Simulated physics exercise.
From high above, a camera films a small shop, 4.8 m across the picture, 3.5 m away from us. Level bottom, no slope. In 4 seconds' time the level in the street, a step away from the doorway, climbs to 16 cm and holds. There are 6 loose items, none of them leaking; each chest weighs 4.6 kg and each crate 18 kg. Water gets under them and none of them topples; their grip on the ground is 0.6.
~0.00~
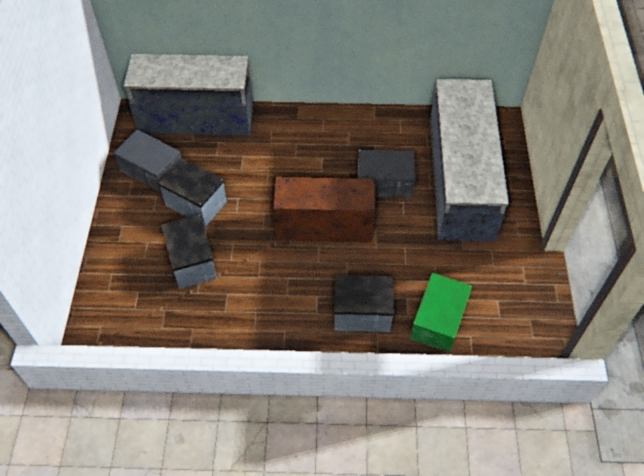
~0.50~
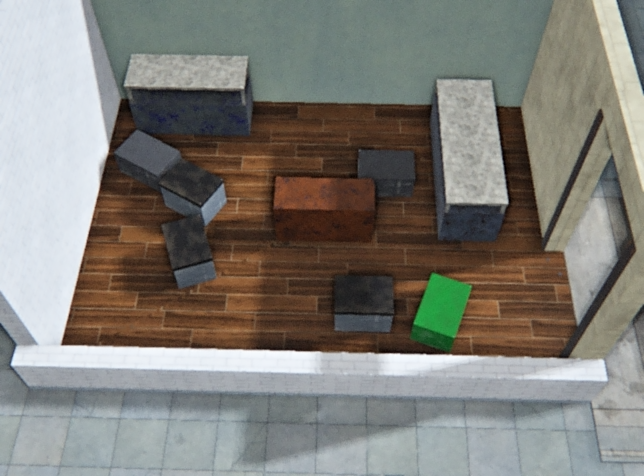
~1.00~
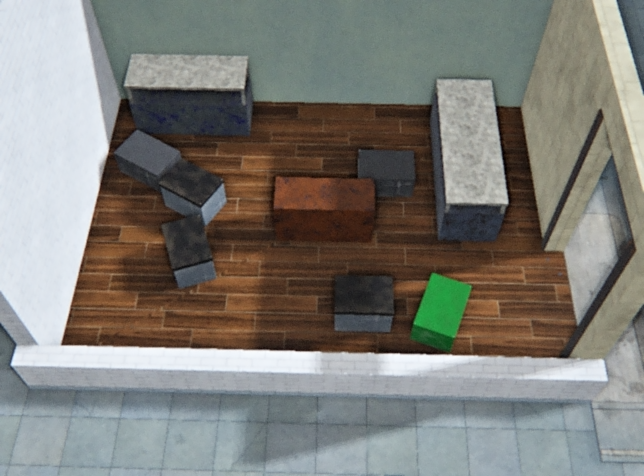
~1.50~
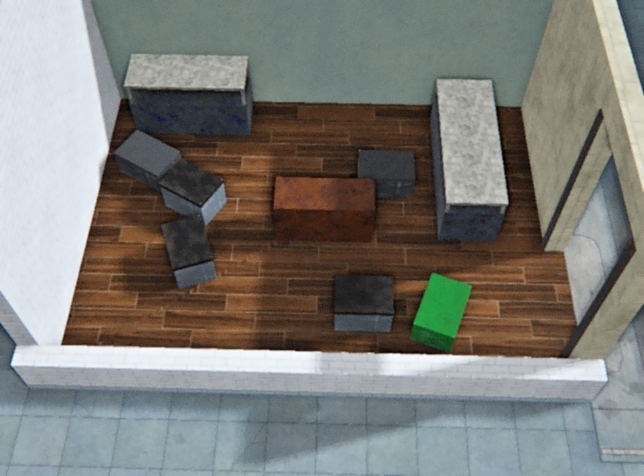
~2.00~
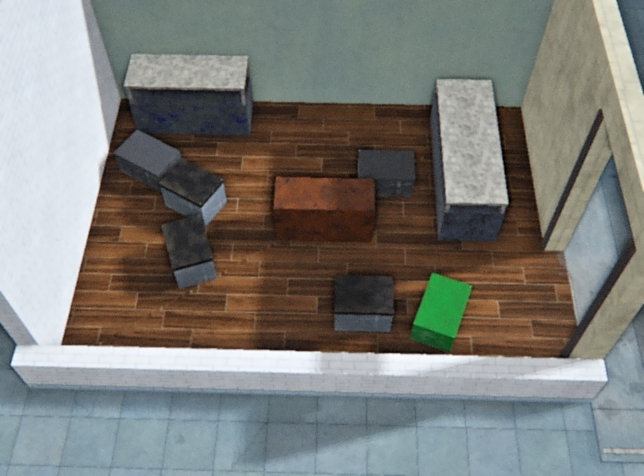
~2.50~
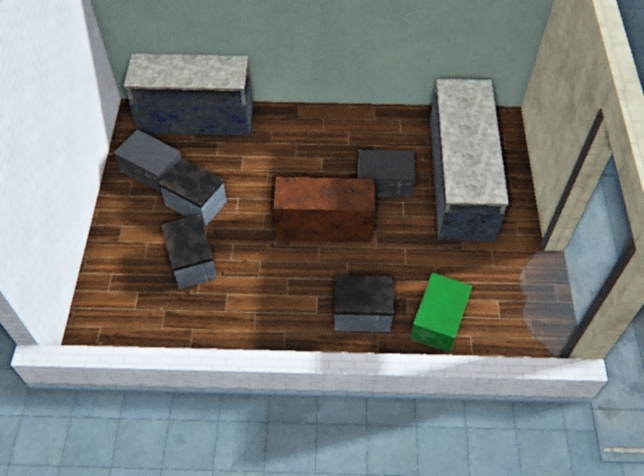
Small shop seen from high above, water spreading over the pale paving outside, then edging through the doorway as crates stay still.
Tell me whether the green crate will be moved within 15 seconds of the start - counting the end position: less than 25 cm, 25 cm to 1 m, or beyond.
It ends a long distance off.
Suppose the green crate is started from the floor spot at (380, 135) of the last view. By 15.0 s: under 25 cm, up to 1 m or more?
Result: It drifts only slightly.
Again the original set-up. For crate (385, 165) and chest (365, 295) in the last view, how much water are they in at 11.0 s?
3 and 10 cm.
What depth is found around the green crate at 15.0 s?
Close to 13 centimetres.
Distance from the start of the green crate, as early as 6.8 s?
Around 100 centimetres.
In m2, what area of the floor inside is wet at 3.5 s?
My estimate is roughly 1.5 m2.
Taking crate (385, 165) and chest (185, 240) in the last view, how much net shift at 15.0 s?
Respectively 10 and 150 cm.
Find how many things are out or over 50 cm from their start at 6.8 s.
It comes to 2.
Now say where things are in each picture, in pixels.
The first picture shows the green crate at (443, 305) rests on the ground; 0.0 m2 under water; 0 of 6 have shifted.
The second picture shows the green crate at (443, 305) rests on the ground; 0.0 m2 under water; 0 of 6 have shifted.
The third picture shows the green crate at (443, 305), on the bottom; 0.0 m2 under water; 0 of 6 have shifted.
The fourth picture shows the green crate at (443, 305) rests on the ground; water covers 0.0 m2; 0 of 6 have shifted.
The fifth picture shows the green crate at (443, 305) rests on the ground; 0.0 m2 under water; 0 of 6 have shifted.
The sixth picture shows the green crate at (443, 305), on the bottom; 0.2 m2 under water; 0 of 6 have shifted.
After 3.5 s the green crate is near (443, 305), 0.0 m from its start, aground; 0 afloat.
After 6.8 s the green crate is near (335, 294), 1.0 m from its start, aground; 1 afloat.
After 11.0 s the green crate is near (142, 312), 2.8 m from its start, afloat; 4 afloat.
After 15.0 s the green crate is near (118, 212), 3.4 m from its start, afloat; 5 afloat.
